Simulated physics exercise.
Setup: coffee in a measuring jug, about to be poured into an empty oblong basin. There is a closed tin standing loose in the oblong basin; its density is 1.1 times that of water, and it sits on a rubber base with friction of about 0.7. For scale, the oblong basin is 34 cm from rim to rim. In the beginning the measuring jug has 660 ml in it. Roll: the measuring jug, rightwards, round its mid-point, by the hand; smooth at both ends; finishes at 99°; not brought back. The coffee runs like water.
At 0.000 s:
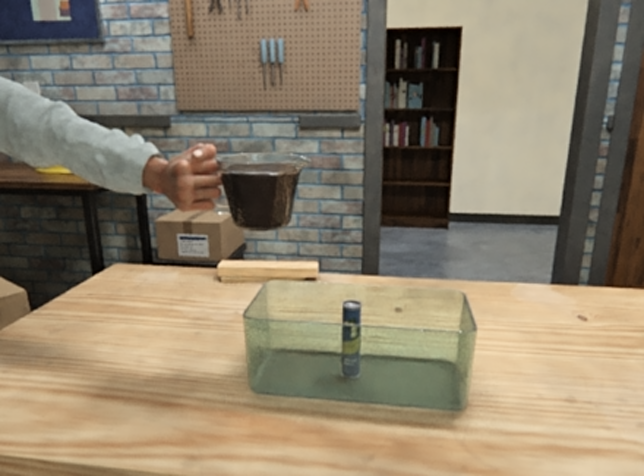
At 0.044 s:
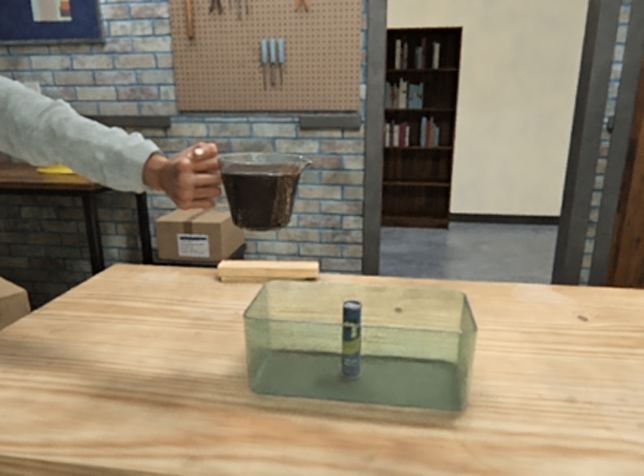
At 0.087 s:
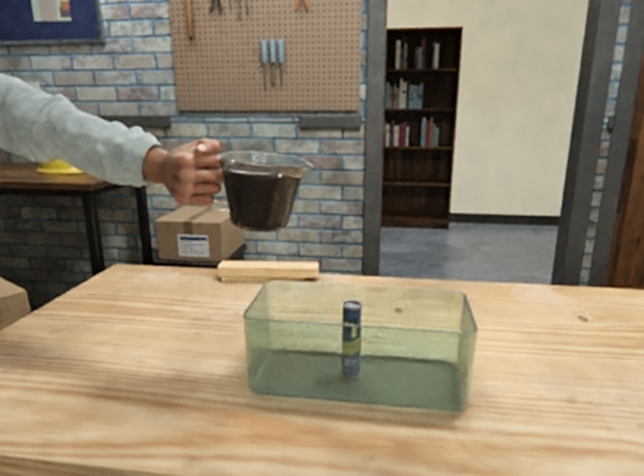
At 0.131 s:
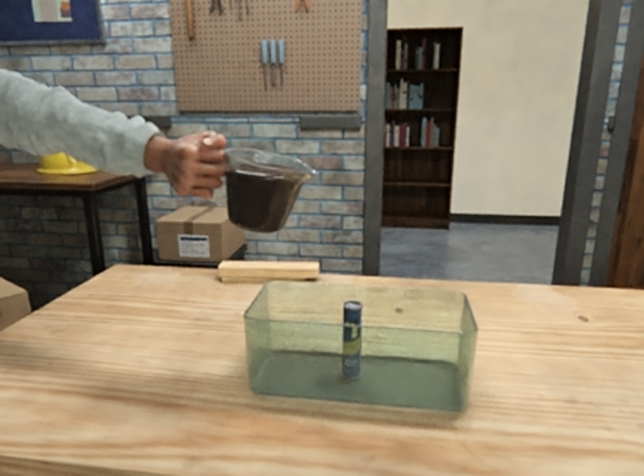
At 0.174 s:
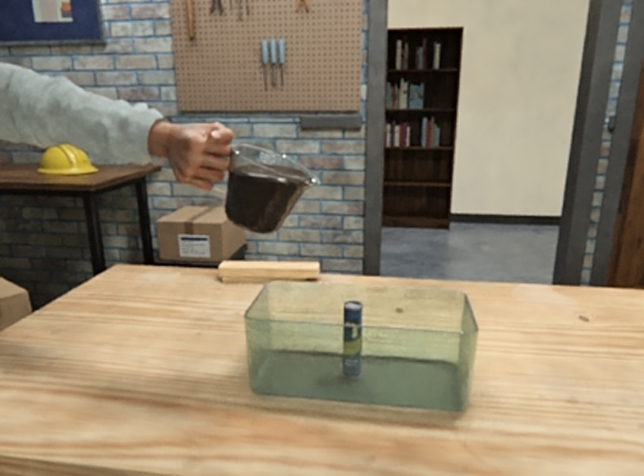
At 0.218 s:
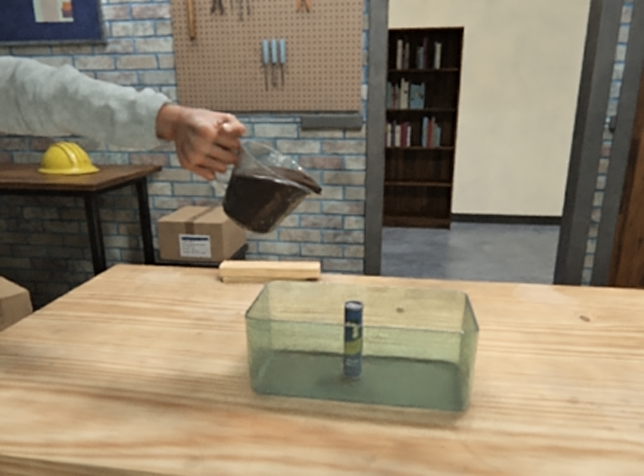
A hand in a pale blue-grey sleeve reaches in from the left, gripping a clear measuring jug of dark coffee, in a brick-walled workshop seen from the front, slightly above a wooden table. A clear greenish basin holds a small upright dark-blue tin, with a wooden block behind and a pegboard and bookcase beyond. The hand smoothly tilts the jug rightward, gradually revealing a yellow hard hat, while the view stays still.
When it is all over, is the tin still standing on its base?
No, it is tipped over.
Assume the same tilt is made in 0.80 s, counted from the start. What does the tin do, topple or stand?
Then it tips over.
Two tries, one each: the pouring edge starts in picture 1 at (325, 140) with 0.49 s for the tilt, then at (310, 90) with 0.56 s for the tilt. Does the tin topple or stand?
The tin stays vertical the first time and stays vertical the second time.
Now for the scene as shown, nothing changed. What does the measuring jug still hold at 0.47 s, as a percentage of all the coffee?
About 40 per cent.
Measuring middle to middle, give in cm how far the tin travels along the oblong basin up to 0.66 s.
1 cm, roughly.
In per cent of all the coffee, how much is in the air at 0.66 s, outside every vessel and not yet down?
Around 14 percent of it is airborne.
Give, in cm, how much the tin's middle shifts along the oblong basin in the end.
11.0 cm.
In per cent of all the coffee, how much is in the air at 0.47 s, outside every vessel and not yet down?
Estimate: About 40 % of all of it.
By 0.47 s the tilt is 93° and 39 per cent is still to pour; the tin stands where it began.
By 0.66 s the tilt is 99° and 6 per cent is still to pour; the tin stands 1 cm from where it began.
By 0.85 s the tilt is 99° and 0 per cent is still to pour; the tin leans 27°.
By 1.06 s the tilt is 99° and 0 per cent is still to pour; the tin lies on its side.
At rest the tin lies on its side.
